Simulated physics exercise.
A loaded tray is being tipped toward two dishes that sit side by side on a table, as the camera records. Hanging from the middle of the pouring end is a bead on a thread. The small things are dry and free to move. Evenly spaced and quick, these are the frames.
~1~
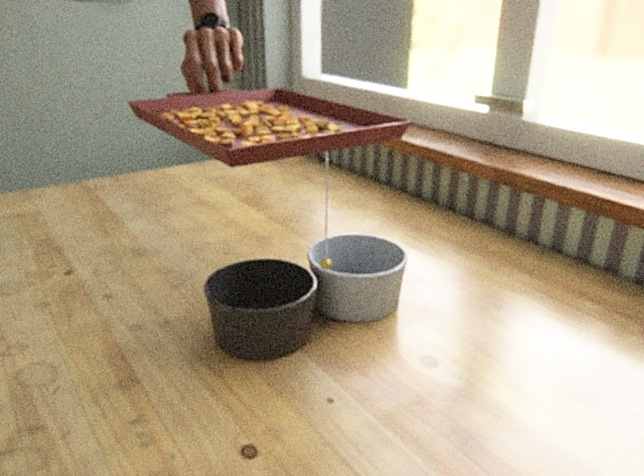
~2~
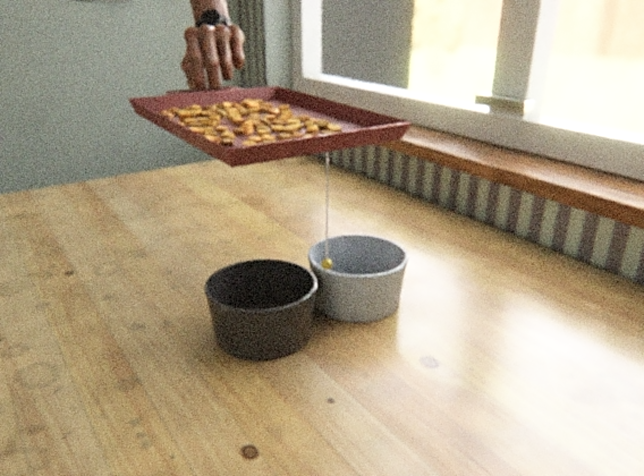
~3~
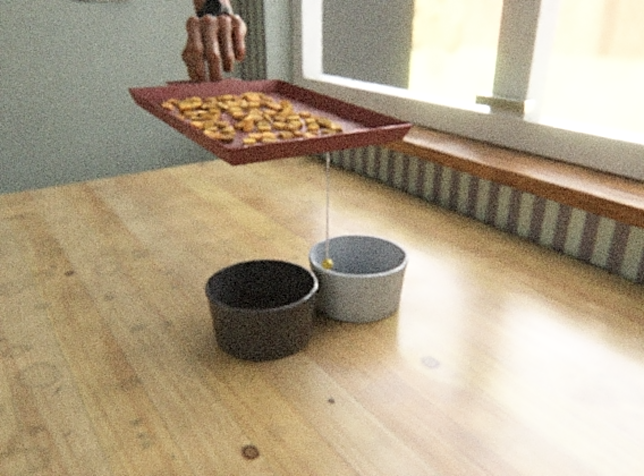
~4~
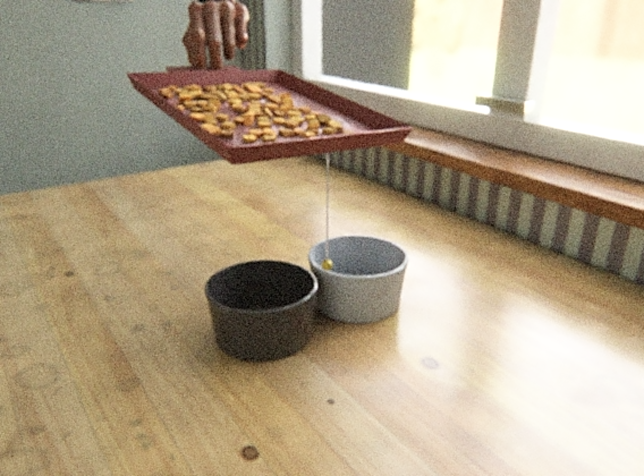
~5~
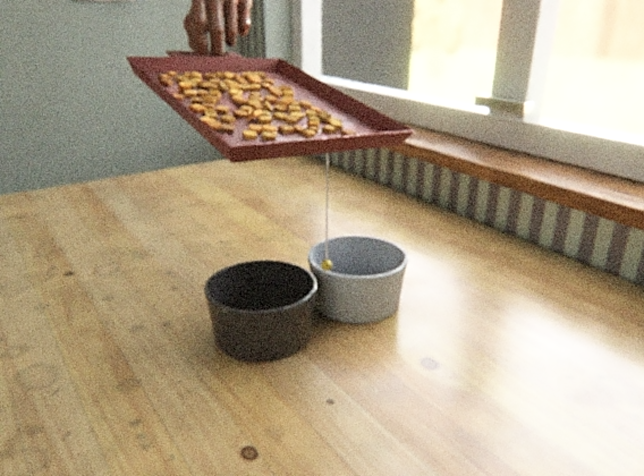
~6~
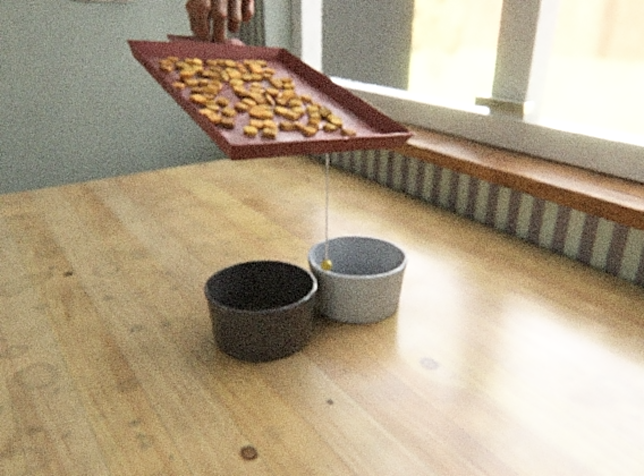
Hand tilting a red tray of small golden pieces steadily steeper above a dark dish and a pale dish on a wooden table.
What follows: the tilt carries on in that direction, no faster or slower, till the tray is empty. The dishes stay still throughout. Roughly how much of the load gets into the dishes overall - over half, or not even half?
Not even half gets in.
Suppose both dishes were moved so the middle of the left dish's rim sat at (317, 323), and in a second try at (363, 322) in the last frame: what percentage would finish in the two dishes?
About 60% on the first try and 20% on the second.
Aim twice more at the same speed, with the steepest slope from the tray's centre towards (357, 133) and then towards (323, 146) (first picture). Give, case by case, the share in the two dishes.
The first gives 90 %, the second 10 %.
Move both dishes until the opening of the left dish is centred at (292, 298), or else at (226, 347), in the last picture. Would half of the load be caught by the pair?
Result, first setup: The bulk; second setup: The minor share.
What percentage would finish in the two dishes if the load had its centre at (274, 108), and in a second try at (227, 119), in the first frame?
Close to 30 in a hundred, then close to 20 in a hundred.
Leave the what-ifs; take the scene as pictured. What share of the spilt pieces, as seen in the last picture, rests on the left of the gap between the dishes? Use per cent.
I'd put it at close to 0 per cent.
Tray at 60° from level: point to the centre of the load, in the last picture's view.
Look about (364, 135) in the last picture.
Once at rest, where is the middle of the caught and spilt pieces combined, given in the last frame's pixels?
The centre settles at about (403, 323).
Soon, tray tipped steeply; nearly all on the tray; a small part in the air.
A while on, tray tipped past a quarter turn; a small part on the tray; about a quarter in the right dish; about a third outside both; about a quarter in the air.
Towards the end, tray tipped past a quarter turn; about a quarter in the right dish; most outside both.
Finally, tray tipped past a quarter turn; none in the left dish; about a quarter in the right dish; most outside both.
